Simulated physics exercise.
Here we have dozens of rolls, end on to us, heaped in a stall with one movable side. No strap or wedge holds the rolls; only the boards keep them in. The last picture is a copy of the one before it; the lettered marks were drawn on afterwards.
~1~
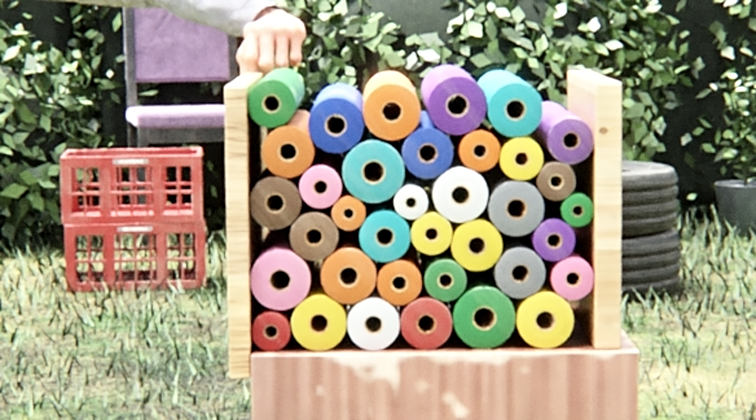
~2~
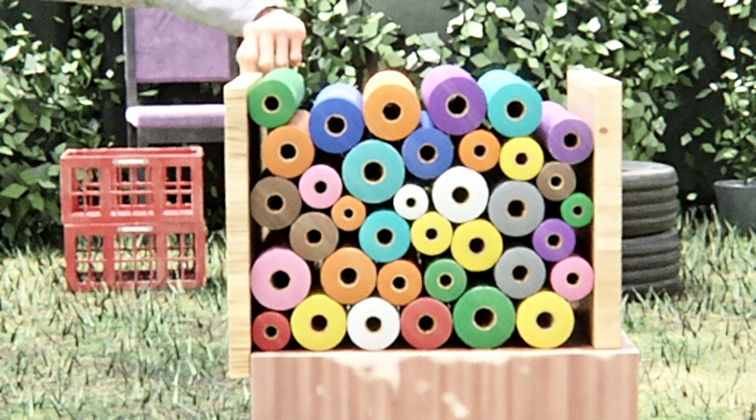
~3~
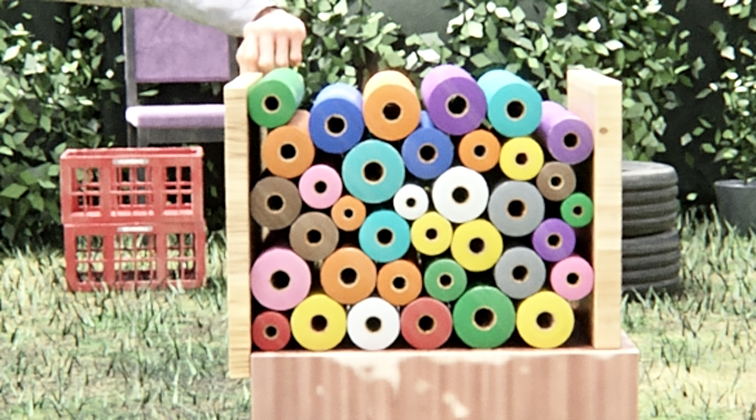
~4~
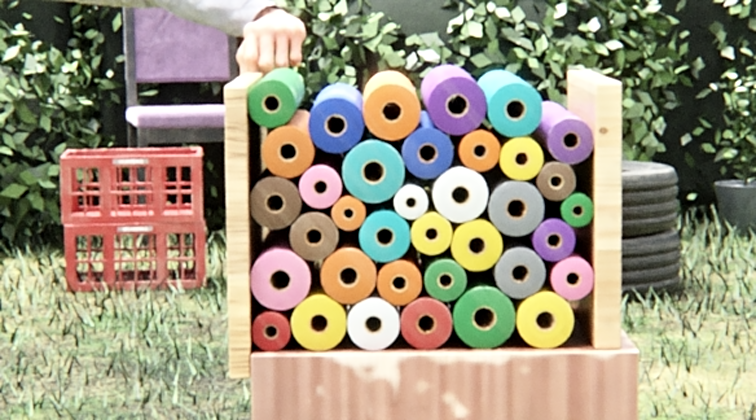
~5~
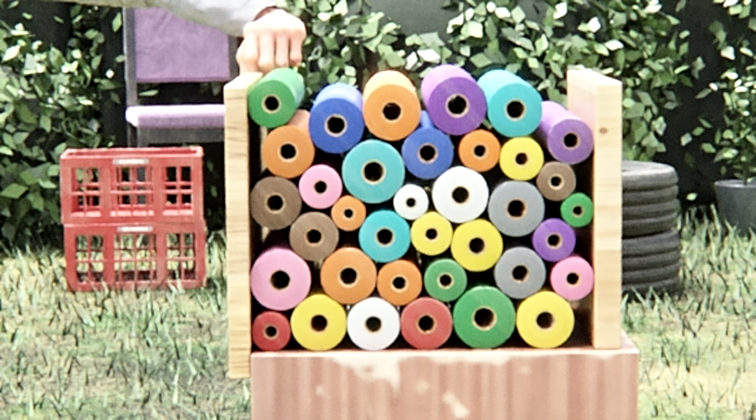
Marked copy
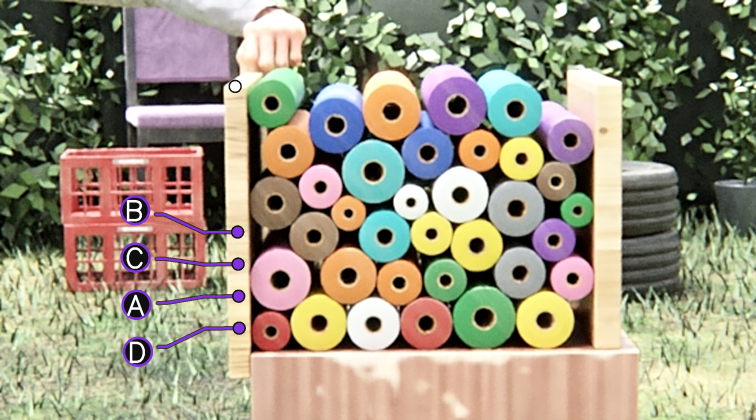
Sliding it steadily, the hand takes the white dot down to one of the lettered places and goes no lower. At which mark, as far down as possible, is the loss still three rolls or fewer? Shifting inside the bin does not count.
Mark B is as low as it can go.
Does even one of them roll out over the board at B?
Yes, at B.
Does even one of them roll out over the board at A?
At A: Yes.
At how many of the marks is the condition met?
One of the four.
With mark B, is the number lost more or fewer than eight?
It loses fewer than eight.
On the marked copy, A at (239, 296); B at (237, 232); C at (238, 264); D at (239, 328); the white dot at (235, 86).
With B. Early on, top of the board (248, 155).
Further on, top of the board (249, 230).
At the end, top of the board (249, 231), three out over the board.
As for the rest, A more than three out over the board; C more than three out over the board; D more than three out over the board.
